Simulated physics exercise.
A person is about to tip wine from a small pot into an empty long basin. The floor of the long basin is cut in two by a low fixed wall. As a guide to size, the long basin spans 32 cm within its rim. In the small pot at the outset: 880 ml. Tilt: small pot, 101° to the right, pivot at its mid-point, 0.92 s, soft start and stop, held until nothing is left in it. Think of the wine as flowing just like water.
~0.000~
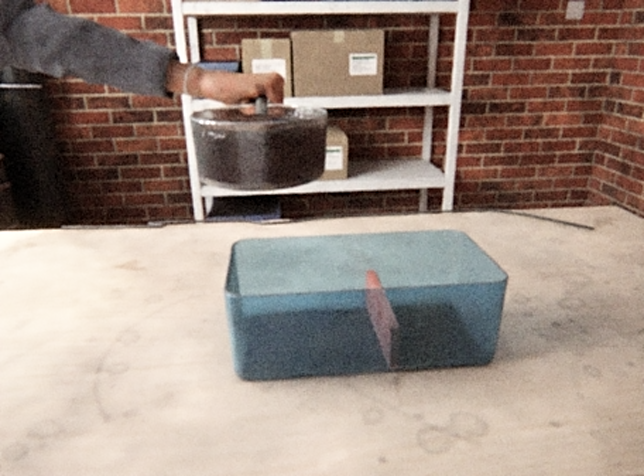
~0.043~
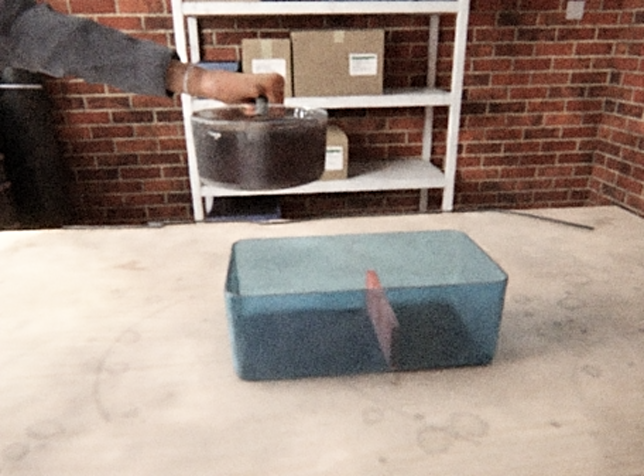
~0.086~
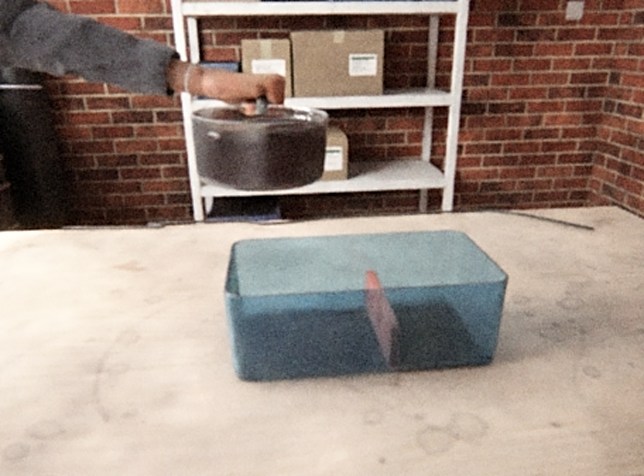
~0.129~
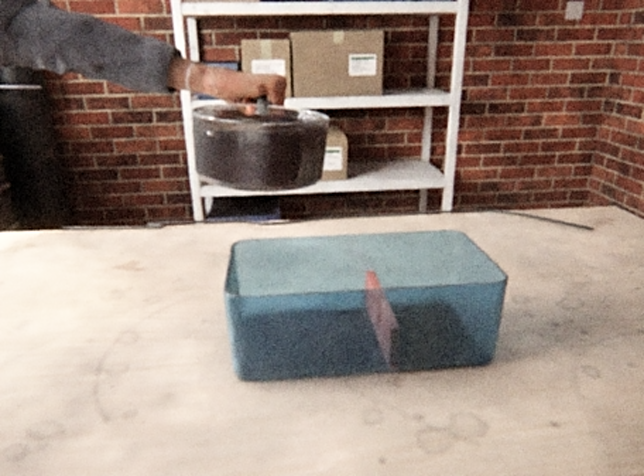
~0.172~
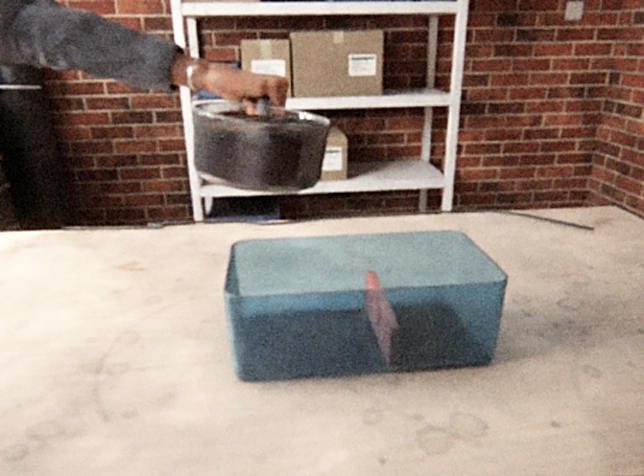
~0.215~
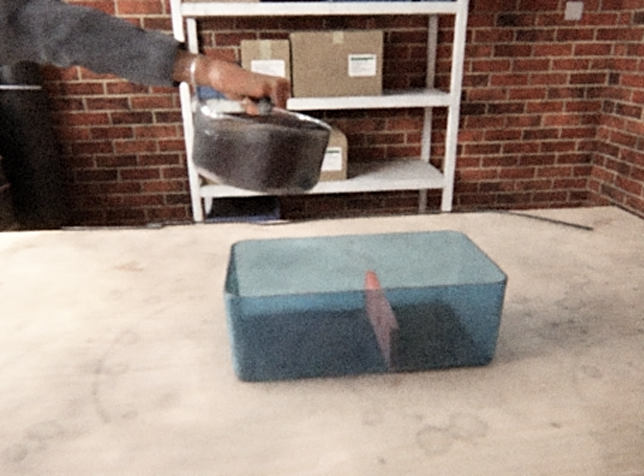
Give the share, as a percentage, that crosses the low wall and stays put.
Around 45 %.
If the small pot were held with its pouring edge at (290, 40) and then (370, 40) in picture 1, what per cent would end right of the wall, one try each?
About 25 %, then about 90 %.
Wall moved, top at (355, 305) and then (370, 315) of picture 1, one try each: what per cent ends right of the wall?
It comes to 75 per cent, and then 60 per cent.
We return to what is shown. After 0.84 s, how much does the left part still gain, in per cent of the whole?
I'd say near 16 percent.
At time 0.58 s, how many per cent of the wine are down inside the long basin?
I'd put it near 14 percent.
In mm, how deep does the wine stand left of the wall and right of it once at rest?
I'd say close to 16 mm on the left, close to 22 mm on the right.
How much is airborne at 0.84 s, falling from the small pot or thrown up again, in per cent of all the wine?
Something like 9 per cent of the total.
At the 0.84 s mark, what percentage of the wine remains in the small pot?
I reckon near 9 per cent still sits there.
After 0.58 s the tilt is 70° and 48 per cent is still to pour, 5 is left of the wall and 9 right of it.
After 0.84 s the tilt is 99° and 9 per cent is still to pour, 37 is left of the wall and 45 right of it.
After 1.12 s the tilt is 101° and 1 per cent is still to pour, 51 is left of the wall and 45 right of it.
After 1.42 s the tilt is 101° and 0 per cent is still to pour, 54 is left of the wall and 45 right of it.
In the end 54 per cent lies left of the wall, 45 right of it and 1 outside.
